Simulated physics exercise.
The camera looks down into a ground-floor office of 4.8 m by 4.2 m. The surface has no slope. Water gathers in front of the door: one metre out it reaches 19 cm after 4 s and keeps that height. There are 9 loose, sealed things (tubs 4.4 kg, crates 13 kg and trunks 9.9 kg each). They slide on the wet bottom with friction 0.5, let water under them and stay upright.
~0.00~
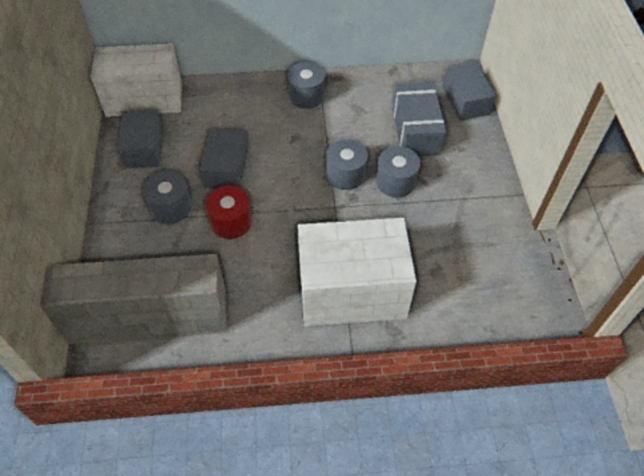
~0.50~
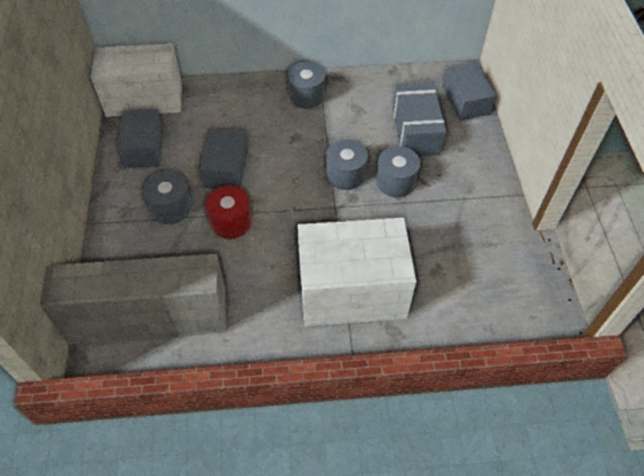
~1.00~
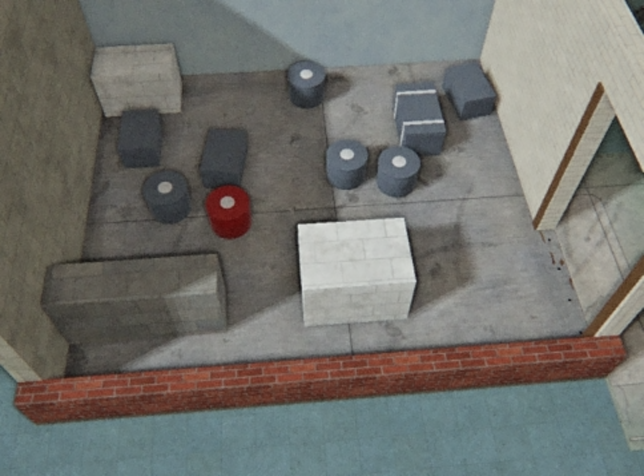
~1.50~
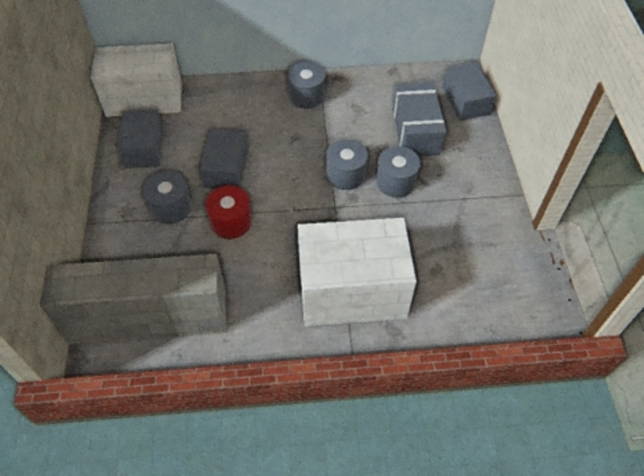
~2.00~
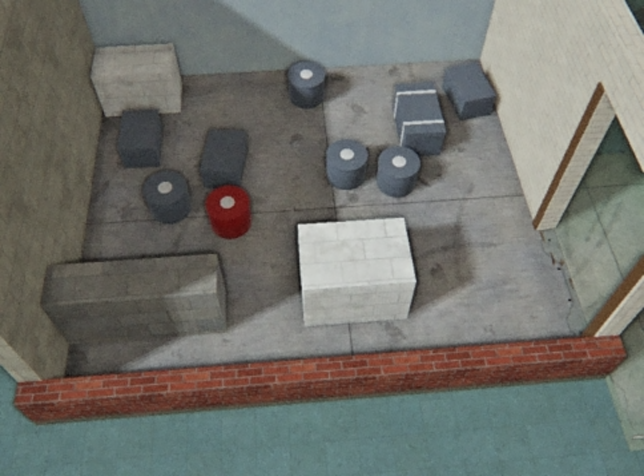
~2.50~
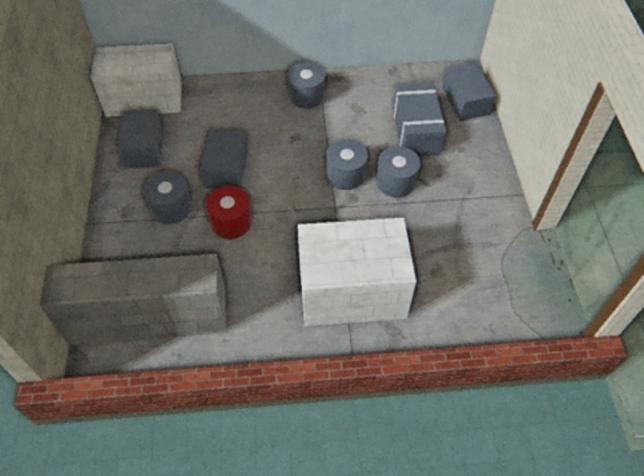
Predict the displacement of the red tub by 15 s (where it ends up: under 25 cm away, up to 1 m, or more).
Red tub slides a little.
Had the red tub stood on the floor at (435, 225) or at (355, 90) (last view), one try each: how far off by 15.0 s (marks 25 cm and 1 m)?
In turn: It ends far away; it gets carried off.
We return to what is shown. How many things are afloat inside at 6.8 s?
I count 2.
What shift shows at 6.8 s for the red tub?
About 10 cm.
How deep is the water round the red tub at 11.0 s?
About 2 cm.
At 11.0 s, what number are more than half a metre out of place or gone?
By then 4.
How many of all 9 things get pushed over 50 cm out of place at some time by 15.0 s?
9 of them.
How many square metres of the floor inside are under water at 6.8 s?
Some 12 m2.
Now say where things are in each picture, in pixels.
In the first frame, the red tub at (227, 203), on the bottom; 0.0 m2 under water; 0 of 9 have shifted.
In the second frame, the red tub at (227, 203), on the bottom; 0.0 m2 under water; 0 of 9 have shifted.
In the third frame, the red tub at (227, 203), on the bottom; water covers 0.0 m2; 0 of 9 have shifted.
In the fourth frame, the red tub at (227, 203), on the bottom; water covers 0.0 m2; 0 of 9 have shifted.
In the fifth frame, the red tub at (227, 203) rests on the ground; 0.0 m2 under water; 0 of 9 have shifted.
In the sixth frame, the red tub at (227, 203) rests on the ground; 0.5 m2 under water; 0 of 9 have shifted.
After 3.5 s the red tub is near (227, 203), 0.0 m from its start, aground; 0 afloat.
After 6.8 s the red tub is near (214, 205), 0.1 m from its start, afloat; 2 afloat.
After 11.0 s the red tub is near (141, 242), 1.0 m from its start, aground; 6 afloat.
After 15.0 s the red tub is near (233, 164), 0.5 m from its start, afloat; 9 afloat.
